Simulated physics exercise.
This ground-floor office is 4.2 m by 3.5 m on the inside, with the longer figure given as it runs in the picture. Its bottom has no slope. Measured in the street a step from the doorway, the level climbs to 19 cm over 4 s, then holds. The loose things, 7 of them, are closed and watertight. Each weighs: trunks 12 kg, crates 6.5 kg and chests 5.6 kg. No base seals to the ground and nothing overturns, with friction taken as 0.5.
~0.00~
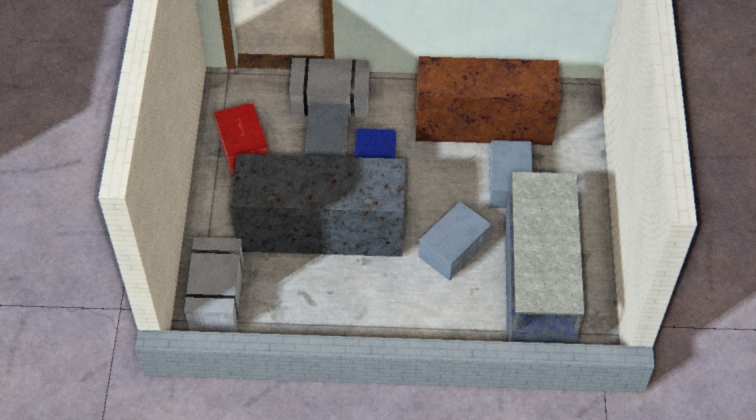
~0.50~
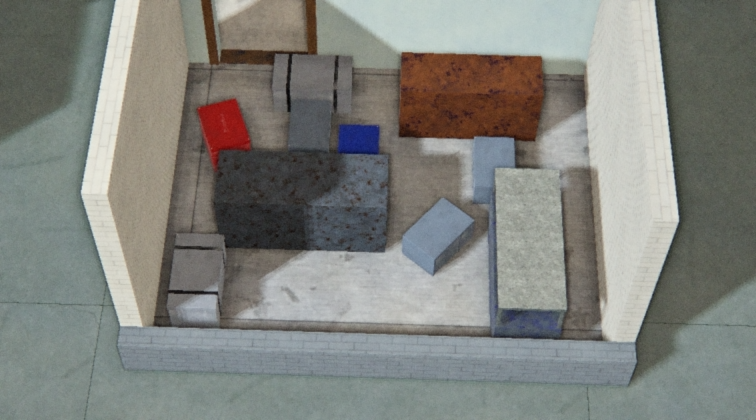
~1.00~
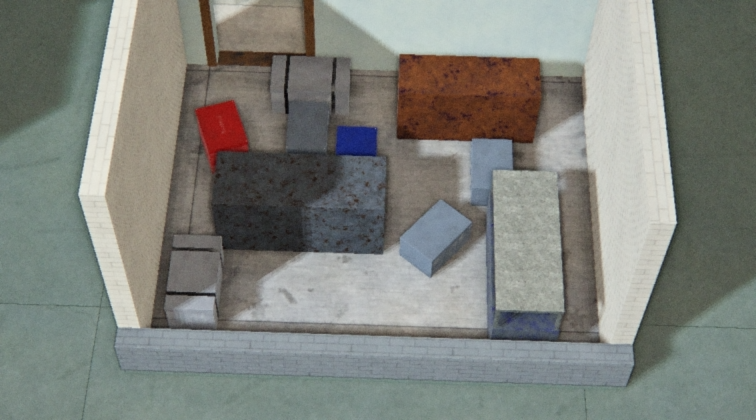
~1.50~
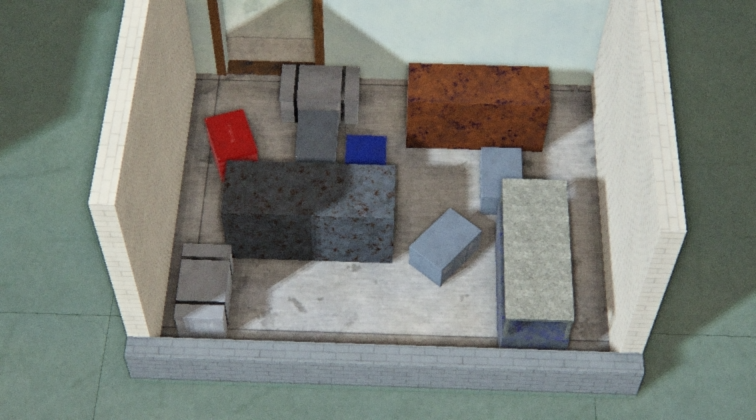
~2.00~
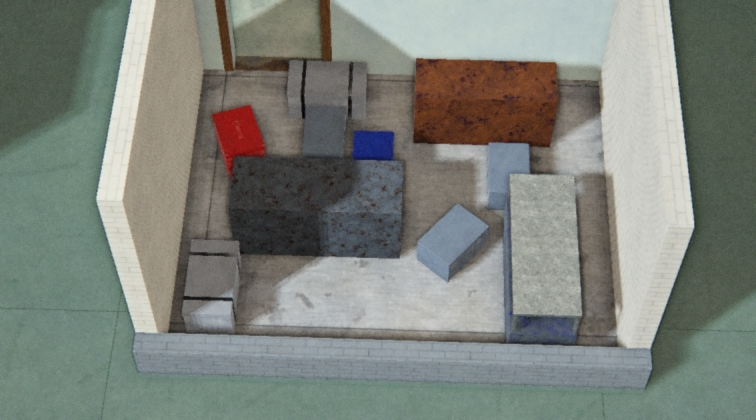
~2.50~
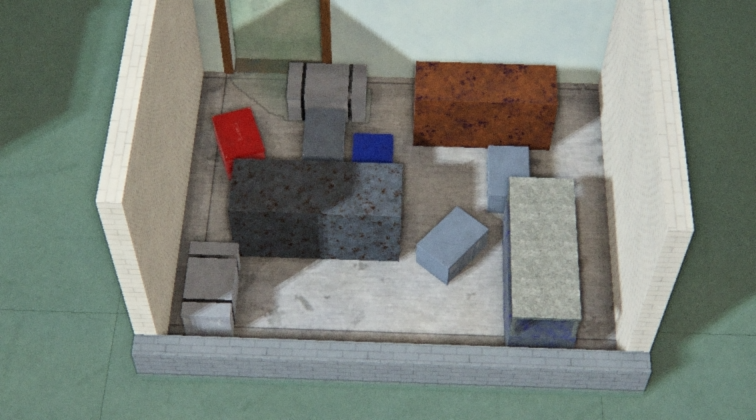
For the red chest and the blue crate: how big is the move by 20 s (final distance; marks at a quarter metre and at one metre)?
By the end, the red chest has crept a modest distance and the blue crate has gone a long way.
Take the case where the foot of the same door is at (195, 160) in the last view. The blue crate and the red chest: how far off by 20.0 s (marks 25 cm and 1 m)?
The blue crate drifts well away and the red chest drifts well away.
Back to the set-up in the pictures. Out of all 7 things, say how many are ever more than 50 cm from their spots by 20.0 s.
Result: 6.
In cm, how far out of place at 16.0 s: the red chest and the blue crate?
Roughly 50 and 200 cm by then.
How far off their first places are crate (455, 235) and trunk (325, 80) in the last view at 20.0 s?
In that order: 100 cm, 80 cm.
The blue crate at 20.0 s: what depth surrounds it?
About 16 cm.
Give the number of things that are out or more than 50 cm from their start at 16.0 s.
The answer is 4.
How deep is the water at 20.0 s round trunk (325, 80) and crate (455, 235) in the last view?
About 14 and 17 cm.
After 4.0 s the red chest is near (215, 162), 0.4 m from its start, aground; the blue crate is near (373, 158), 0.0 m from its start, aground; 0 afloat.
After 9.0 s the red chest is near (213, 162), 0.5 m from its start, afloat; the blue crate is near (550, 167), 1.8 m from its start, afloat; 5 afloat.
After 16.0 s the red chest is near (213, 160), 0.5 m from its start, afloat; the blue crate is near (550, 149), 1.8 m from its start, afloat; 7 afloat.
After 20.0 s the red chest is near (213, 158), 0.5 m from its start, afloat; the blue crate is near (550, 148), 1.8 m from its start, afloat; 7 afloat.
